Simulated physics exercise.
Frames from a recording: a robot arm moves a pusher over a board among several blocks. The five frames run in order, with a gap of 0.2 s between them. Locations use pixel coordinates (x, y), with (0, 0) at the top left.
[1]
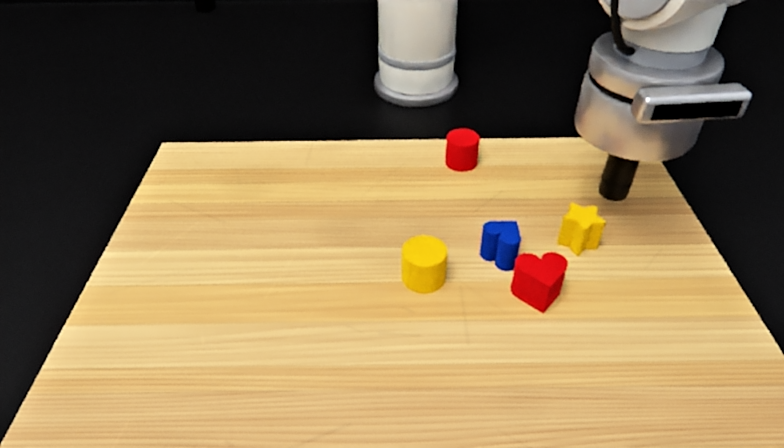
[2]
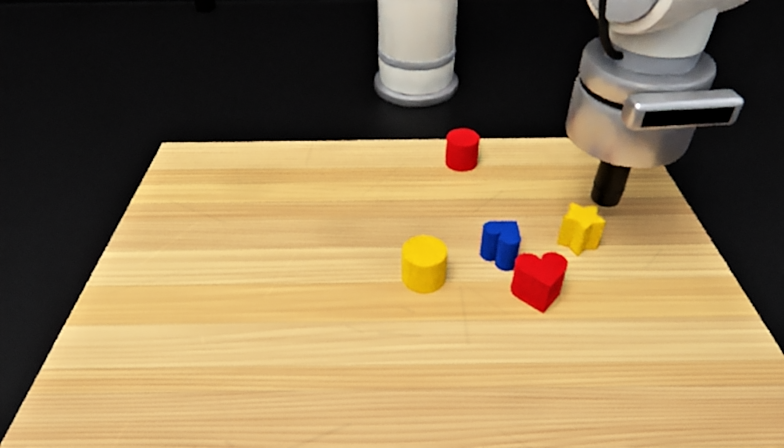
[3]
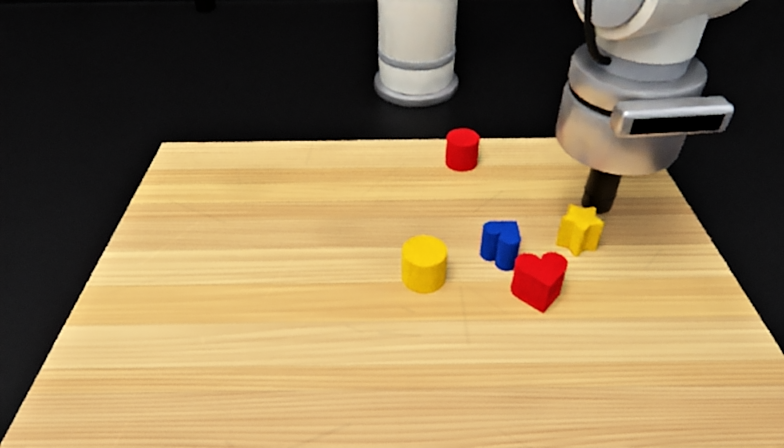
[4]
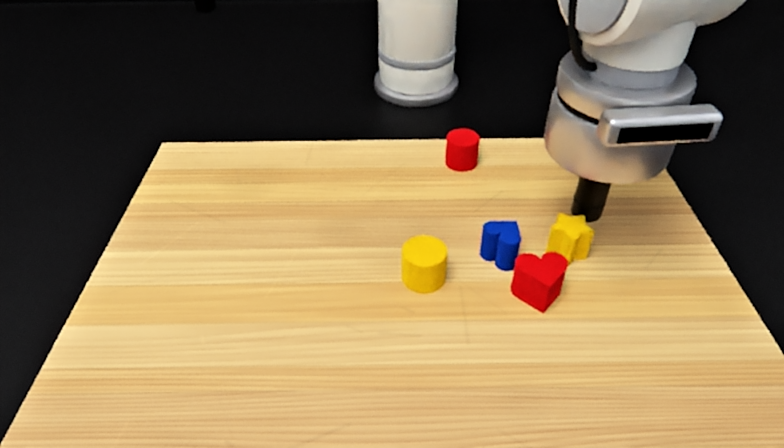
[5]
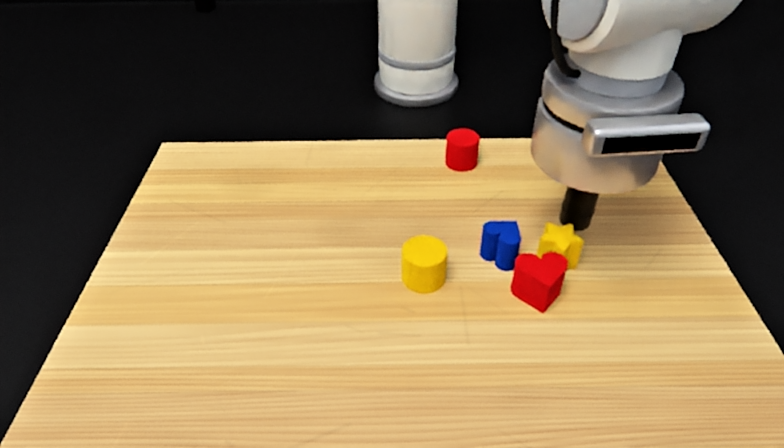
On a wooden board holding a red cylinder and yellow, blue and red blocks, a robot arm lowers its dark pusher tip toward the viewer and slightly left, then nudges the yellow star up close to the red heart.
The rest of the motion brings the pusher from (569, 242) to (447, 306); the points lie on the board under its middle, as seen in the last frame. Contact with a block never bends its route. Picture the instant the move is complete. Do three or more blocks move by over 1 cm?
Yes
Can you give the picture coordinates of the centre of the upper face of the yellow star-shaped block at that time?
At roughly (522, 271).
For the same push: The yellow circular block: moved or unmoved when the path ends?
The yellow circular block will stay where it stands.
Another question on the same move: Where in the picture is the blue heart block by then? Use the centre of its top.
About (484, 233).
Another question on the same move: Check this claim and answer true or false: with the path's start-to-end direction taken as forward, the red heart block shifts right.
It is false.
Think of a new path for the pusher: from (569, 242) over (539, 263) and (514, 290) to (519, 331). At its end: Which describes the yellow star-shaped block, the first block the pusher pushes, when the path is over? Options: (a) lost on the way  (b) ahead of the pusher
It's b.
On the path given first. One third of the way, pusher (535, 243); red heart block (543, 286), turned 20° clockwise; yellow star-shaped block (546, 260), turned 65° anticlockwise.
Two thirds of the way, pusher (494, 265); blue heart block (484, 233), turned 65° clockwise; red heart block (550, 299); yellow star-shaped block (524, 271).
At the end, pusher (448, 287); yellow circular block not moved; blue heart block (484, 233), turned 65° clockwise; red heart block (550, 299); yellow star-shaped block (522, 271), turned 140° anticlockwise.
